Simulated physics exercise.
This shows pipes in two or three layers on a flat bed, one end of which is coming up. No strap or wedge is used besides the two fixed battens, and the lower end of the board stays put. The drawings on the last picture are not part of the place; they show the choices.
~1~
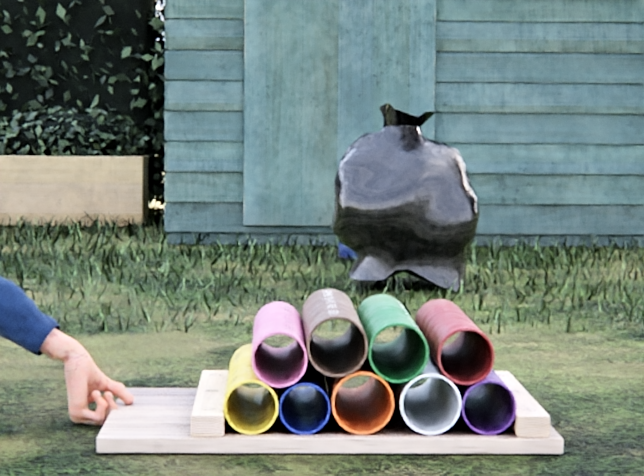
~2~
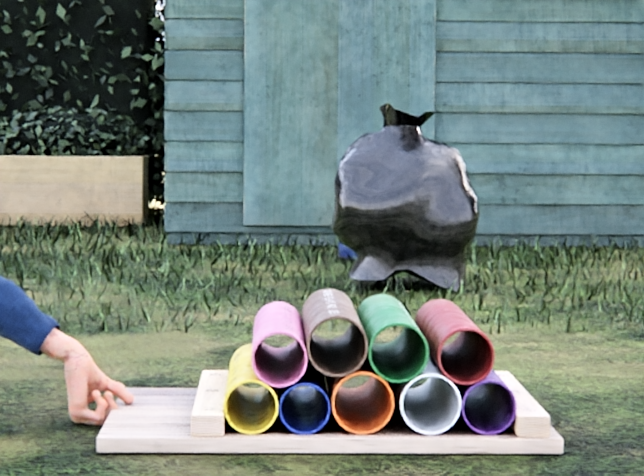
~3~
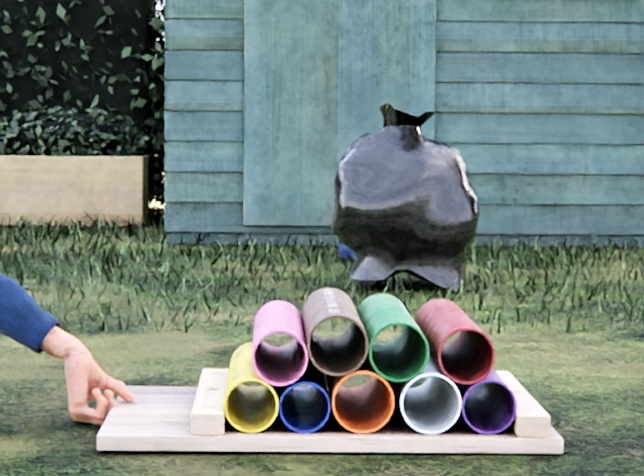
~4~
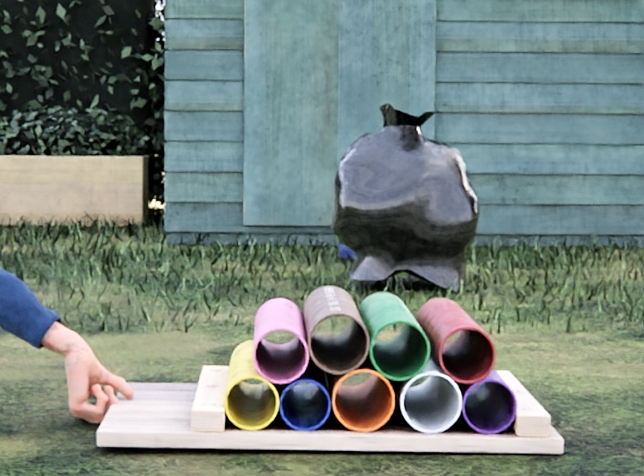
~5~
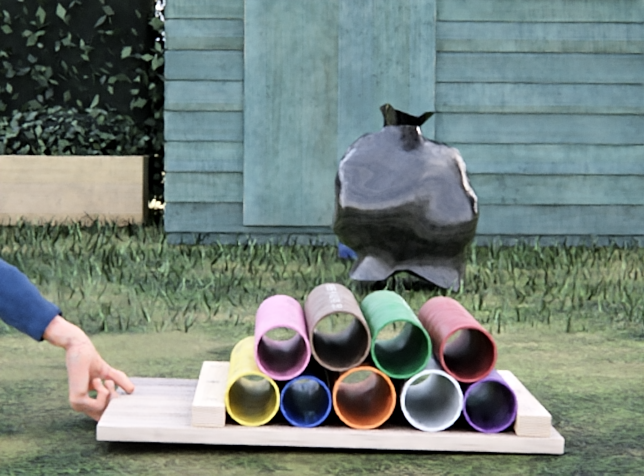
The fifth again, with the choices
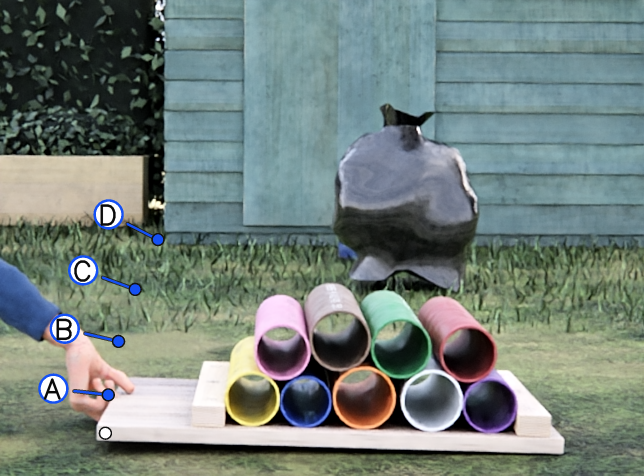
Colored pipes sit stacked on a wooden board as a hand slightly lifts its left end.
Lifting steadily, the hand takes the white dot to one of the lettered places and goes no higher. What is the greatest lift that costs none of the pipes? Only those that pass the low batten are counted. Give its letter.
Lift it to C and no more.
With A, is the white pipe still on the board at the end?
The white pipe: Yes.
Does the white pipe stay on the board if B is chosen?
Yes, with B.
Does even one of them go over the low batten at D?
Yes.
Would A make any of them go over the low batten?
No.
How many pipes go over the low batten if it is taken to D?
With D, four.
On the copy, A at (109, 395); B at (118, 342); C at (135, 289); D at (158, 240); the white dot at (105, 433).
On C. First, board at 14°.
Then, board at 20°.
Finally, board at 20°, none over the low batten.
By contrast, A none over the low batten; B none over the low batten; D four over the low batten (red, pink, brown, green).
